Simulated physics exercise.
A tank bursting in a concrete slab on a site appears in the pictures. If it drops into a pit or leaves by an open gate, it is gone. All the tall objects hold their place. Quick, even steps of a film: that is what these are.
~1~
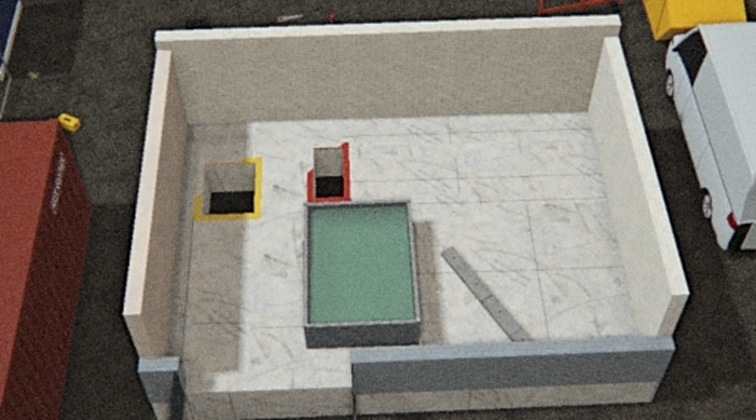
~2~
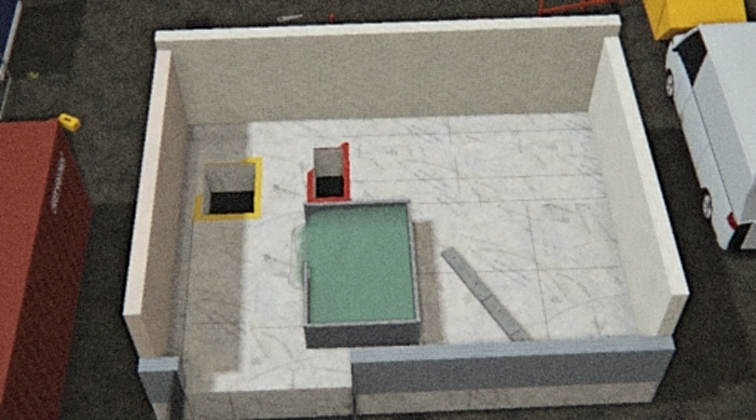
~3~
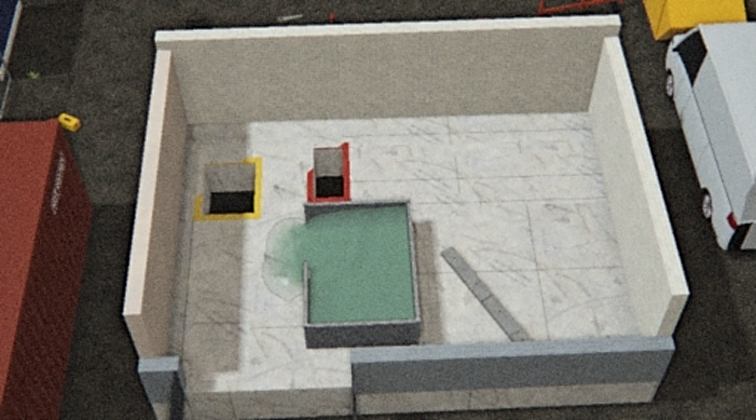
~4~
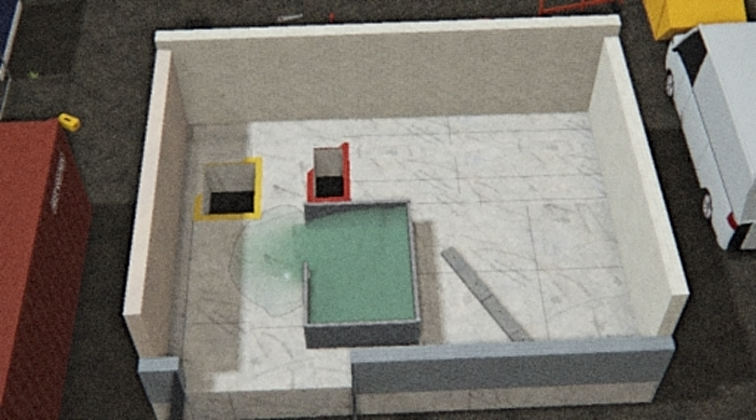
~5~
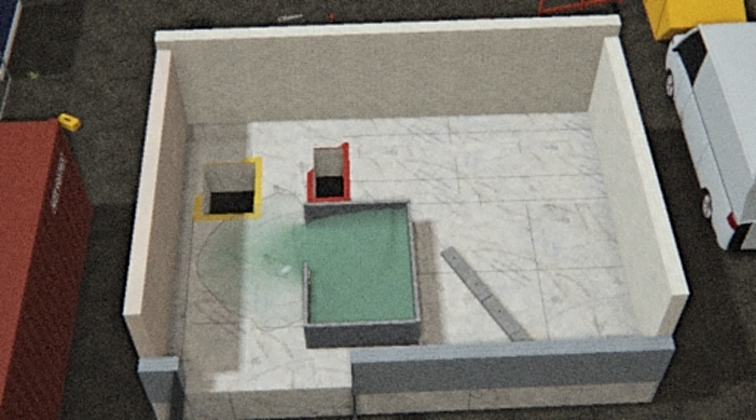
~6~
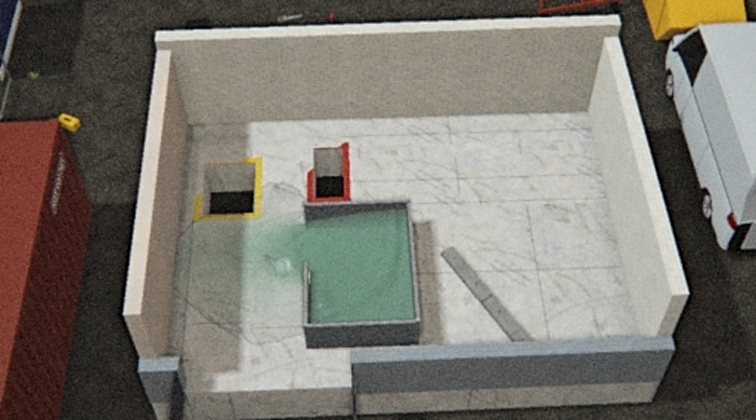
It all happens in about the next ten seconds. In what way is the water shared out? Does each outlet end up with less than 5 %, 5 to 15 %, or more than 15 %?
At the end, the gate ends up with a share topping fifteen per cent; the red pit ends up with a share that stays below five per cent; the yellow pit ends up with a share topping fifteen per cent.
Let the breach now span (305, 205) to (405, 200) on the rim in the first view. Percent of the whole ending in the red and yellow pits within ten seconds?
For red it's about 35 per cent, and for yellow about 14 per cent.
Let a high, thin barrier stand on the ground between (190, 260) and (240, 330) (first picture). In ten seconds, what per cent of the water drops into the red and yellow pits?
Red 4 %, yellow 45 %.
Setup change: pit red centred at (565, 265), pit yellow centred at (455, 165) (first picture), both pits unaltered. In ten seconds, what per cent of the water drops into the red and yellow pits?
Red share 2%, yellow share 14%.
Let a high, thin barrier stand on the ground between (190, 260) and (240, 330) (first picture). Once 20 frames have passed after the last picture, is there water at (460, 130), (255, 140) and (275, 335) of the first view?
Running through them in order, the first comes out free from flooding, the second taken by the flood and the last taken by the flood.
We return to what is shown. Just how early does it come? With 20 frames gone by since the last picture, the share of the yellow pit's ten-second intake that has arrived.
Share by then: About 50 in a hundred.
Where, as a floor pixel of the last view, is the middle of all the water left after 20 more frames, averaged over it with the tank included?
About (299, 280).
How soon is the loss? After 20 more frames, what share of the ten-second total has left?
By my reckoning, 40 %.
A moment on, water covers 15 % of the floor; the gate 0 %, the red pit 0 %, the yellow pit 3 %.
Next, water covers 20 % of the floor; the gate 0 %, the red pit 0 %, the yellow pit 10 %.
Then, water covers 25 % of the floor; the gate 6 %, the red pit 0 %, the yellow pit 19 %.
Later, water covers 35 % of the floor; the gate 16 %, the red pit 1 %, the yellow pit 30 %.
In the end, water covers 30 % of the floor; the gate 26 %, the red pit 2 %, the yellow pit 38 %.
